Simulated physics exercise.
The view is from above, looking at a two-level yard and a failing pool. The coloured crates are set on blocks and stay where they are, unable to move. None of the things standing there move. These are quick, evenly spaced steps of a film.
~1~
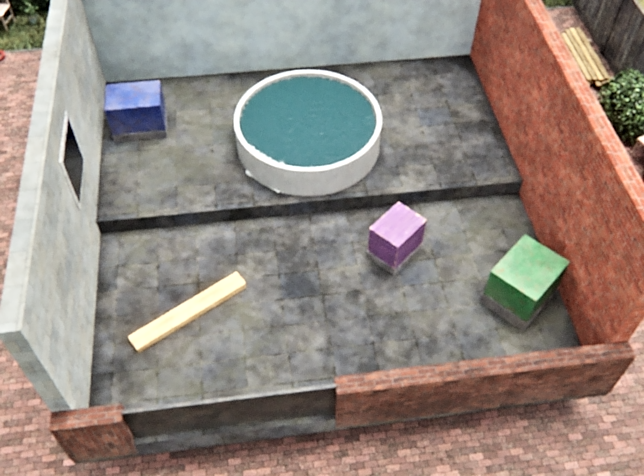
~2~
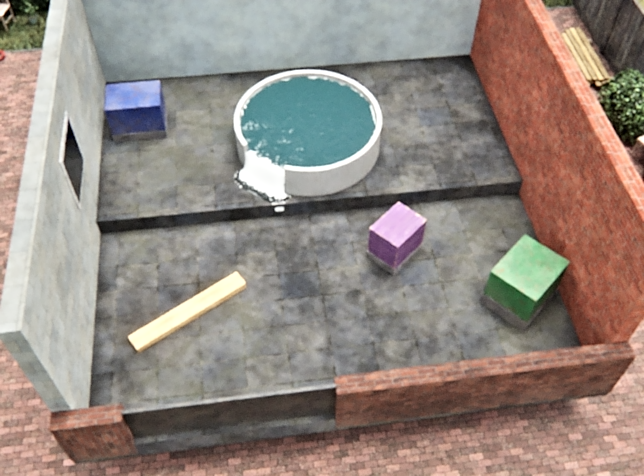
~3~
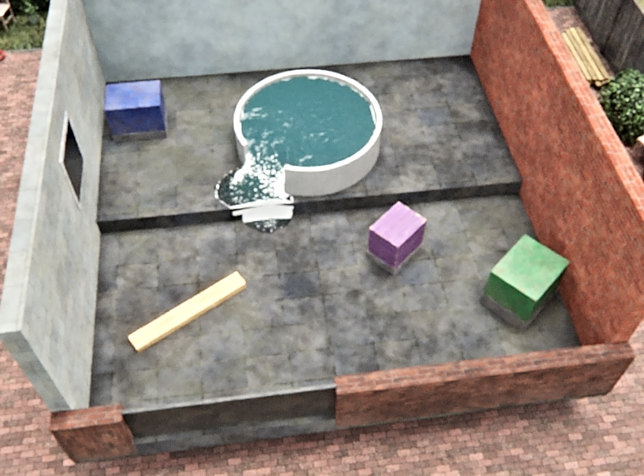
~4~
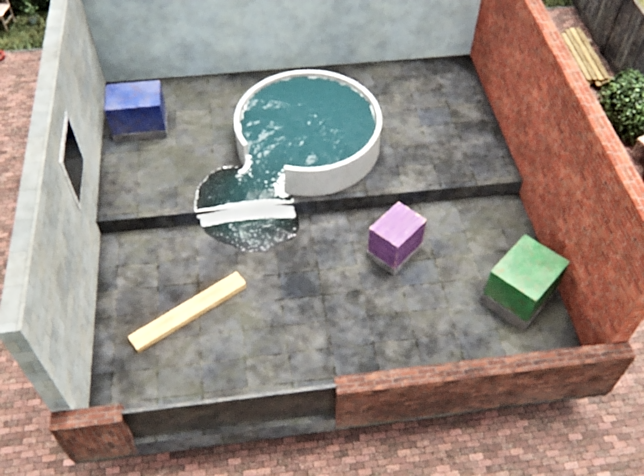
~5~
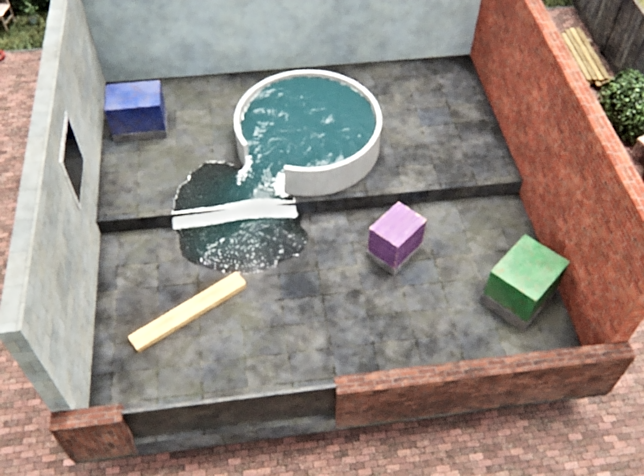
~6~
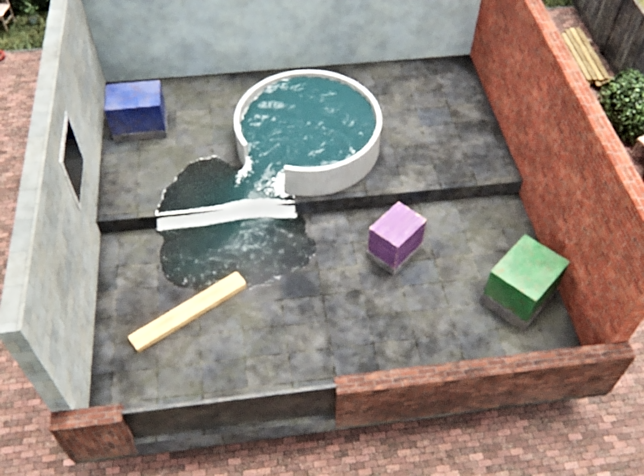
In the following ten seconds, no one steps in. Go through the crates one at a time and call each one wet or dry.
The green crate is dry. The purple crate is dry. The blue crate is dry.
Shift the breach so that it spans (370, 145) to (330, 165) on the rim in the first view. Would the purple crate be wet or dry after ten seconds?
Purple is reached.
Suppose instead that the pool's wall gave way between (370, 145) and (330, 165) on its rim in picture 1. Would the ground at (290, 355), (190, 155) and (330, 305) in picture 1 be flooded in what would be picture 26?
Taking the points one after the other, they come out inundated, not soaked and inundated.
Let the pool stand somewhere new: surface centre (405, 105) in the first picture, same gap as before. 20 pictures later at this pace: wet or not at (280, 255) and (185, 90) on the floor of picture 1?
Submerged, not reached.
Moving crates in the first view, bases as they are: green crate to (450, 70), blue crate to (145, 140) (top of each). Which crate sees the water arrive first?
The blue one.
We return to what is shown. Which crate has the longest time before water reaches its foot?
My pick is the purple-painted one.
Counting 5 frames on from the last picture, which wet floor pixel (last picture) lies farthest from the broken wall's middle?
I'd say around (92, 369).
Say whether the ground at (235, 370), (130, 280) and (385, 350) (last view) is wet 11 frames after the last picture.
First inundated, second inundated, third spared.
A moment on, water covers 20 % of the floor; the green crate not reached, the purple crate not reached, the blue crate not reached.
Next, water covers 30 % of the floor; the green crate not reached, the purple crate not reached, the blue crate not reached.
Then, water covers 35 % of the floor; the green crate not reached, the purple crate not reached, the blue crate water round its plinth.
Later, water covers 55 % of the floor; the green crate water round its plinth, the purple crate water round its plinth, the blue crate water round its plinth.
In the end, water covers 65 % of the floor; the green crate stayed above the water, the purple crate stayed above the water, the blue crate stayed above the water.
